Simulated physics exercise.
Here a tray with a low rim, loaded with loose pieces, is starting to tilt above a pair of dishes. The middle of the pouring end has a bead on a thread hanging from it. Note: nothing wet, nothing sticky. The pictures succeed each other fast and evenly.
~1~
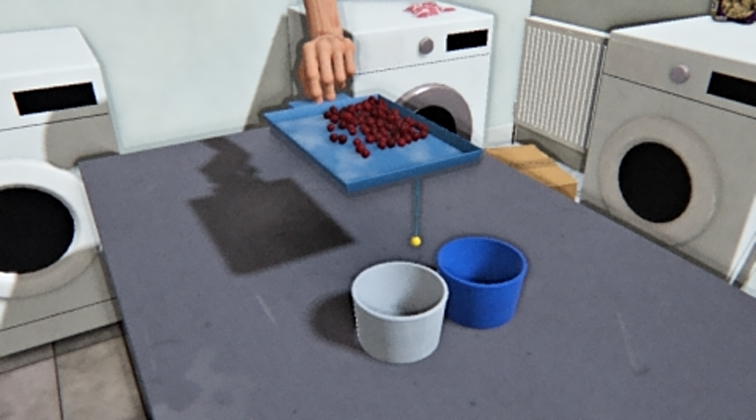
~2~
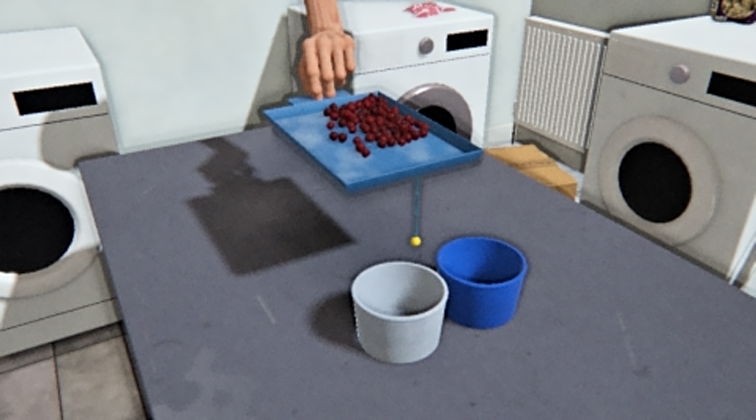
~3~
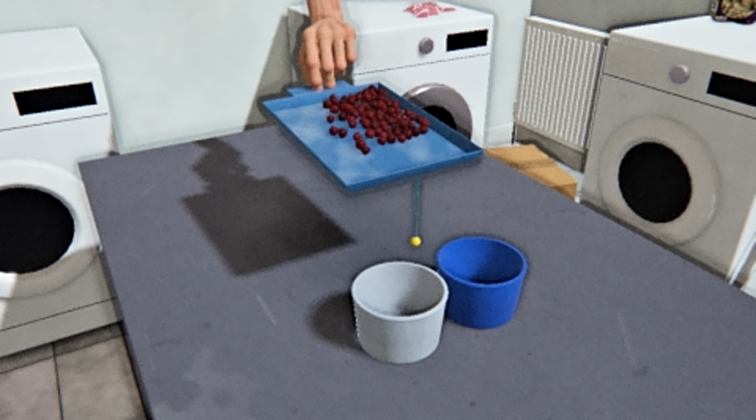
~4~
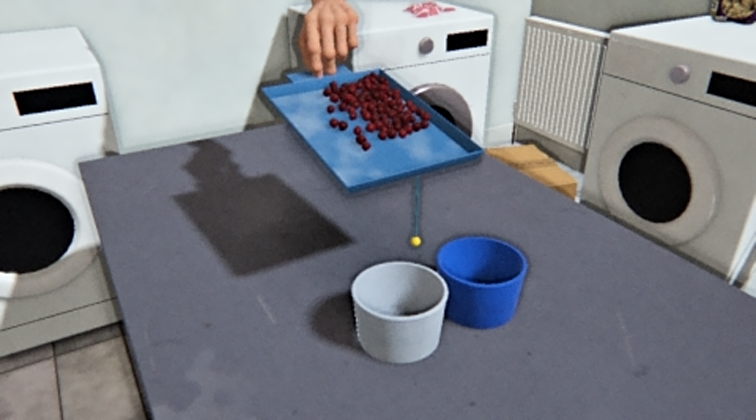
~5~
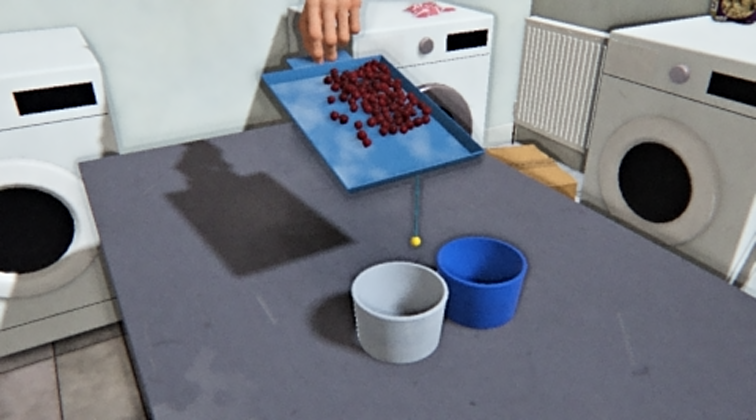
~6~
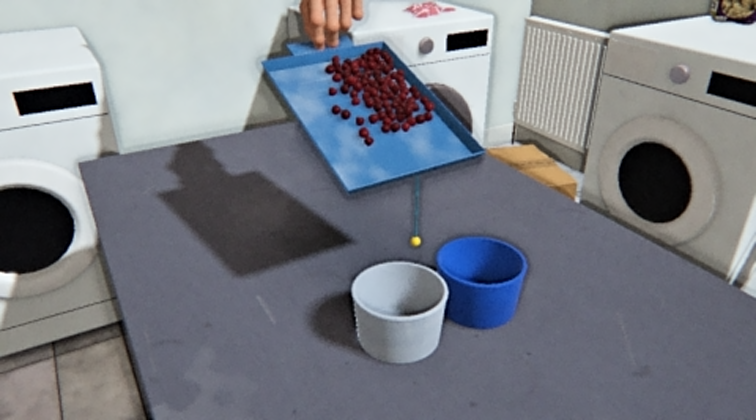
In a laundry room, a hand held a blue tray of dark red cherries above a gray dish and a blue dish on a table, then gradually raised its far end, tilting the tray toward the viewer.
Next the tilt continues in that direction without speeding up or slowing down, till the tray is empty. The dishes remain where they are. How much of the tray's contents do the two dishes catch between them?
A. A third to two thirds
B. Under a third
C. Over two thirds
Answer: C.
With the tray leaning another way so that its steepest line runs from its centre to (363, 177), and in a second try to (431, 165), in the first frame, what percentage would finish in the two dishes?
40 % and 80 %.
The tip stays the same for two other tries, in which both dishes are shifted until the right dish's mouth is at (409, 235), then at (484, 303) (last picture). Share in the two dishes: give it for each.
Around 0 and then 10 per cent.
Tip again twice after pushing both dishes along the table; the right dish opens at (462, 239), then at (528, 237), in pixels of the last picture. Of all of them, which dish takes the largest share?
On the first try it would be the one on the left, and on the second the one on the left.
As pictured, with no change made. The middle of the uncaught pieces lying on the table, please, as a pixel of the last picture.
Middle in the last view: Roughly (442, 367).
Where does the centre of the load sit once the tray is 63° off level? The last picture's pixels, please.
I'd mark the middle close to (434, 192).
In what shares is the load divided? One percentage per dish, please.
Left dish: Around 40 in a hundred; right dish: Around 40 in a hundred.
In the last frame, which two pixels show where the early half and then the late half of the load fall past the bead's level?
(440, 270) first, (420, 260) later.
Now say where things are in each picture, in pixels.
The first frame shows corners of the pouring end (349, 180) and (476, 149), level; middle of the load (372, 122), dried cherries; left dish (424, 334); right dish (507, 301); bead on its thread (415, 241).
The second frame shows corners of the pouring end (349, 180) and (476, 149), level; middle of the load (372, 120).
The third frame shows corners of the pouring end (349, 181) and (477, 149), tipped barely, level across its low end; middle of the load (372, 114).
The fourth frame shows corners of the pouring end (350, 182) and (477, 149), tipped a little, level across its low end; middle of the load (373, 104).
The fifth frame shows corners of the pouring end (350, 183) and (478, 149), tipped a little, level across its low end; middle of the load (374, 95).
The sixth frame shows corners of the pouring end (351, 185) and (479, 149), tipped clearly, level across its low end; middle of the load (375, 87); left dish (424, 334); right dish (507, 301).
Just after the last frame, tray tipped steeply; roughly half on the tray; about a tenth in the left dish; about a tenth in the right dish; just a few outside both; roughly a third in the air.
A moment on, tray tipped past a quarter turn; roughly half in the left dish; roughly a third in the right dish; about a tenth outside both; just a few in the air.
Further on, tray tipped past a quarter turn; roughly half in the left dish; roughly a third in the right dish; about a tenth outside both.
When it is over, tray tipped past a quarter turn; roughly half in the left dish; roughly a third in the right dish; about a tenth outside both.
